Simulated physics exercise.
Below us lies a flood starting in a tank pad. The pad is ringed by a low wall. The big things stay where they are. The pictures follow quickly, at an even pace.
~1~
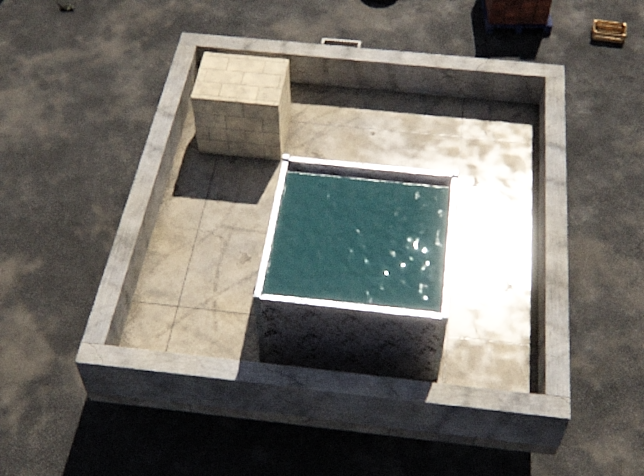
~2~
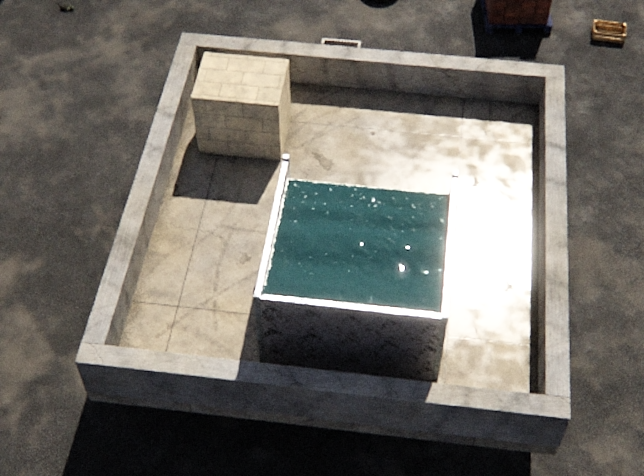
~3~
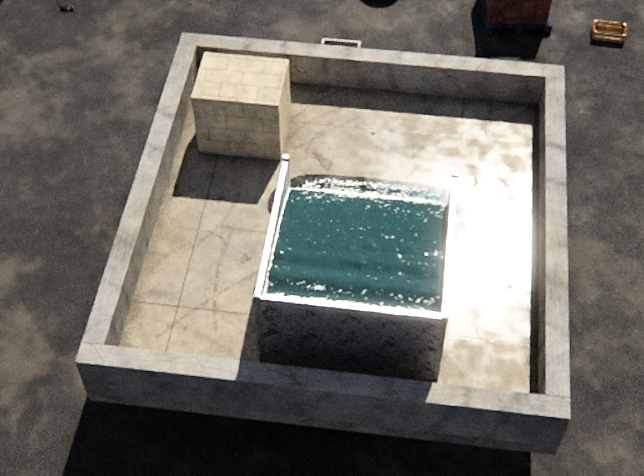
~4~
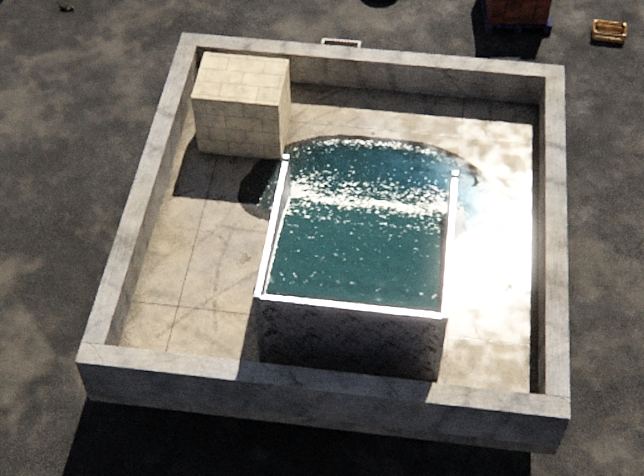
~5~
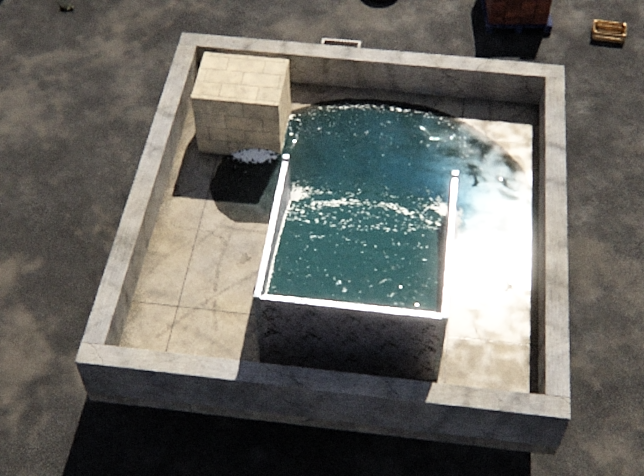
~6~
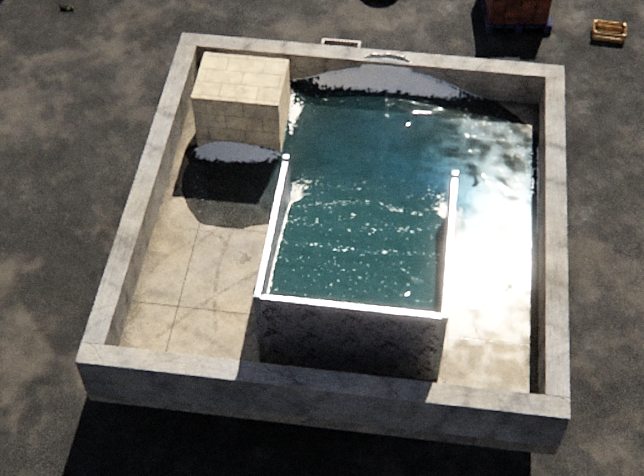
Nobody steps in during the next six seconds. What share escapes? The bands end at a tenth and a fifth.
Over the wall goes under a tenth.
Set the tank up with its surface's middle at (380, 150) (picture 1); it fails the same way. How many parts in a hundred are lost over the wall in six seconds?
Close to 16 %.
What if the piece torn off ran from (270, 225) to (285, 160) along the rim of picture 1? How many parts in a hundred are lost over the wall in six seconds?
I make it 4 per cent.
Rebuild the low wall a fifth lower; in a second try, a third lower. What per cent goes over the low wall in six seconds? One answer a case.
Roughly 12 per cent, then 20 per cent.
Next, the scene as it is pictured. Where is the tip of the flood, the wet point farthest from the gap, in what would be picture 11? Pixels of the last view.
Roughly at (200, 78).
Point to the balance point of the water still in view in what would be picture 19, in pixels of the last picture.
Near (364, 174).
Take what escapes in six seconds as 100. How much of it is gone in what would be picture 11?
Close to 25 %.
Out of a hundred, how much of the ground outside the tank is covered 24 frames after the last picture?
Near 100 in a hundred.
A moment on, water covers 50 % of the floor; the low wall has let 0 % over.
Next, water covers 50 % of the floor; the low wall has let 2 % over.
Then, water covers 65 % of the floor; the low wall has let 7 % over.
Later, water covers 80 % of the floor; the low wall has let 7 % over.
In the end, water covers 80 % of the floor; the low wall has let 7 % over.
